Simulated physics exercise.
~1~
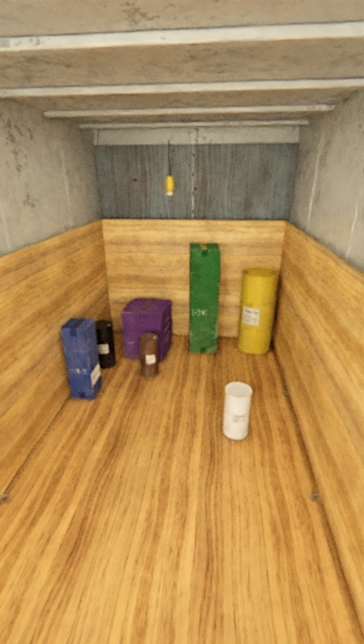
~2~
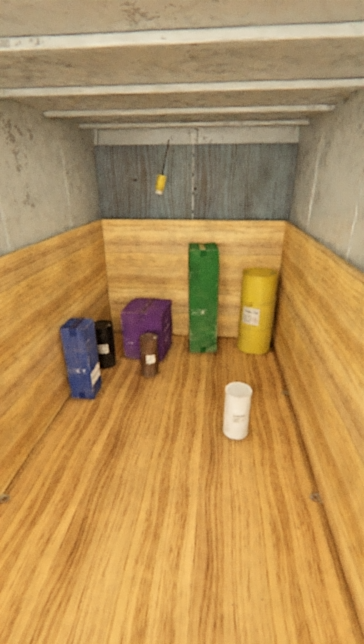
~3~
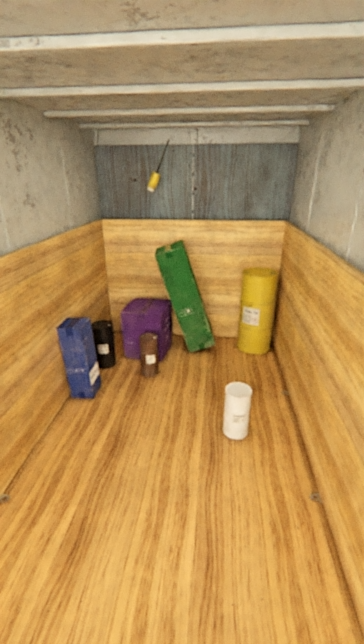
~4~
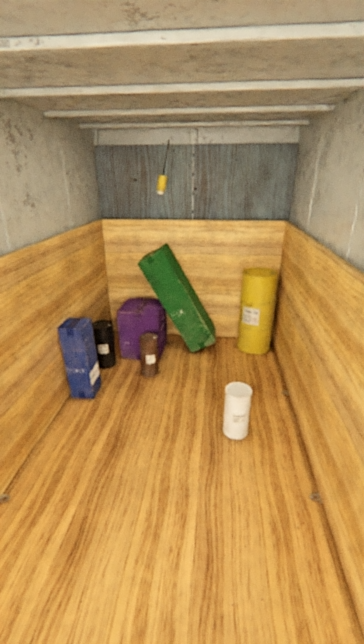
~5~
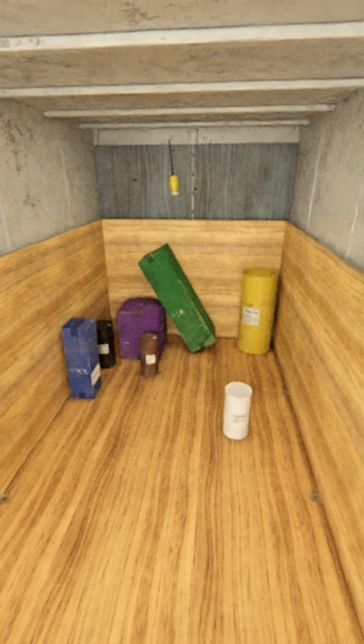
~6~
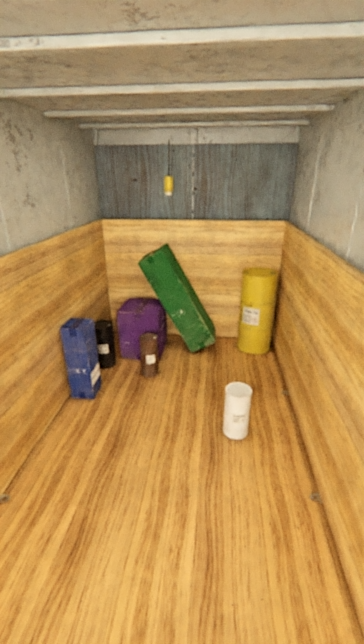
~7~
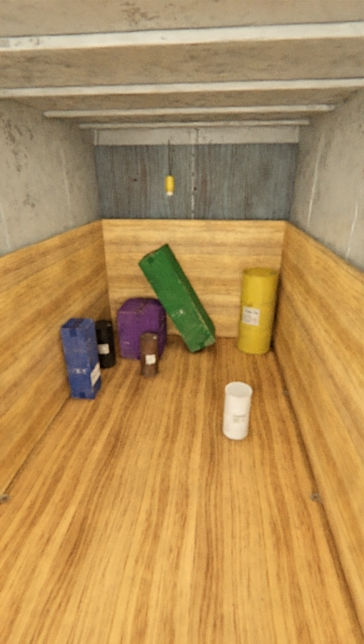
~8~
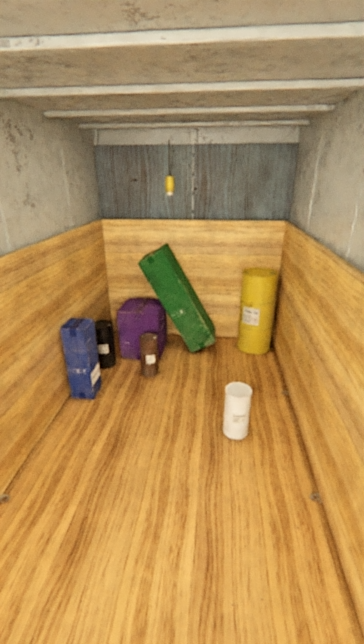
In a wood-lined load bay, the green box tips left and stays leaning on the purple box.
